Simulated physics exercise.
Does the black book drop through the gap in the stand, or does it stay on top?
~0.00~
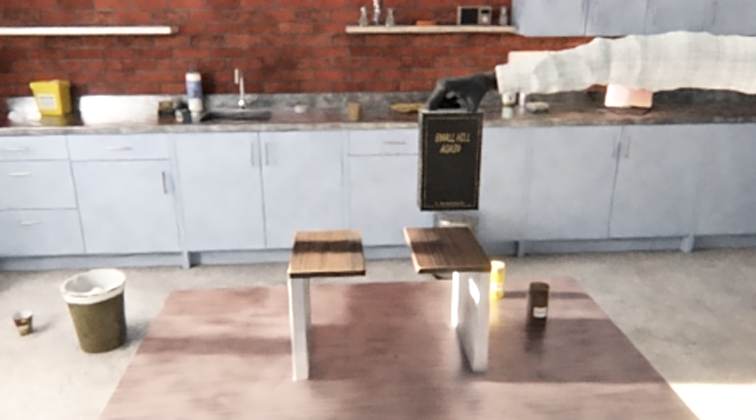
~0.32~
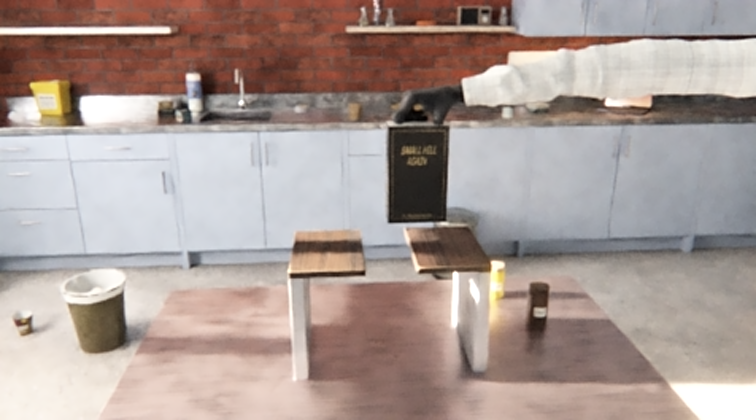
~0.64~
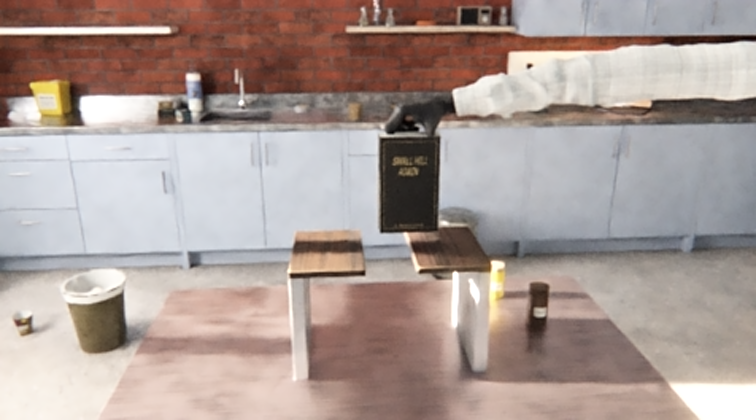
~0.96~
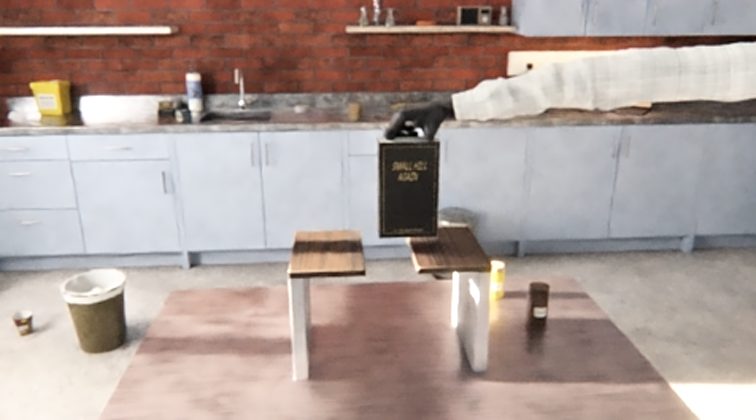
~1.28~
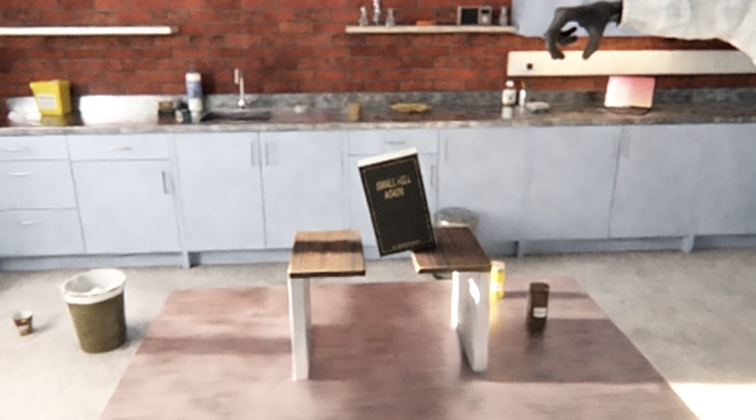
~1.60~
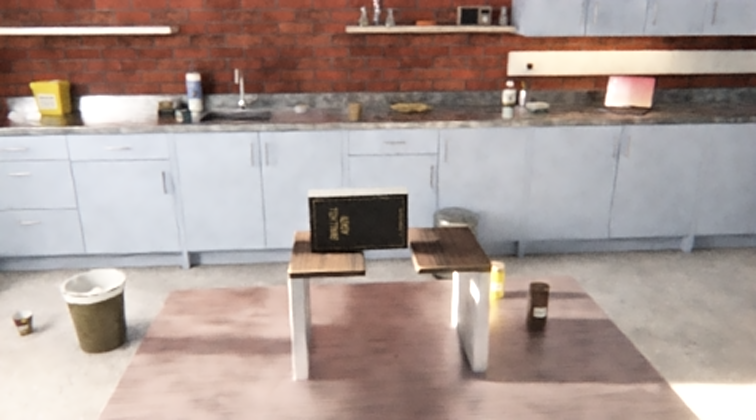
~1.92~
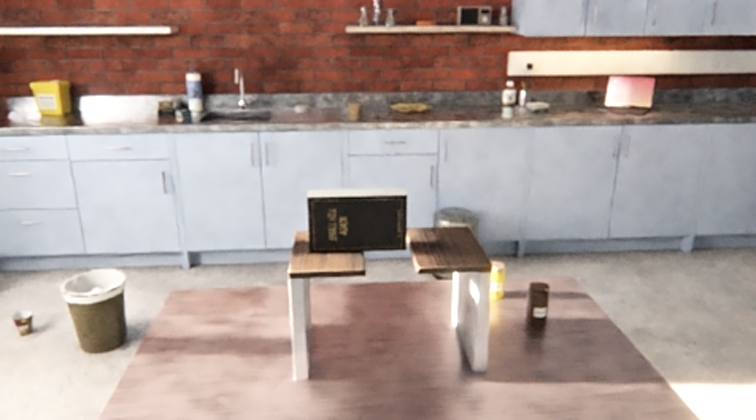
The black book stays on top of the stand. It tips over to the left and ends up lying on its side across the gap.
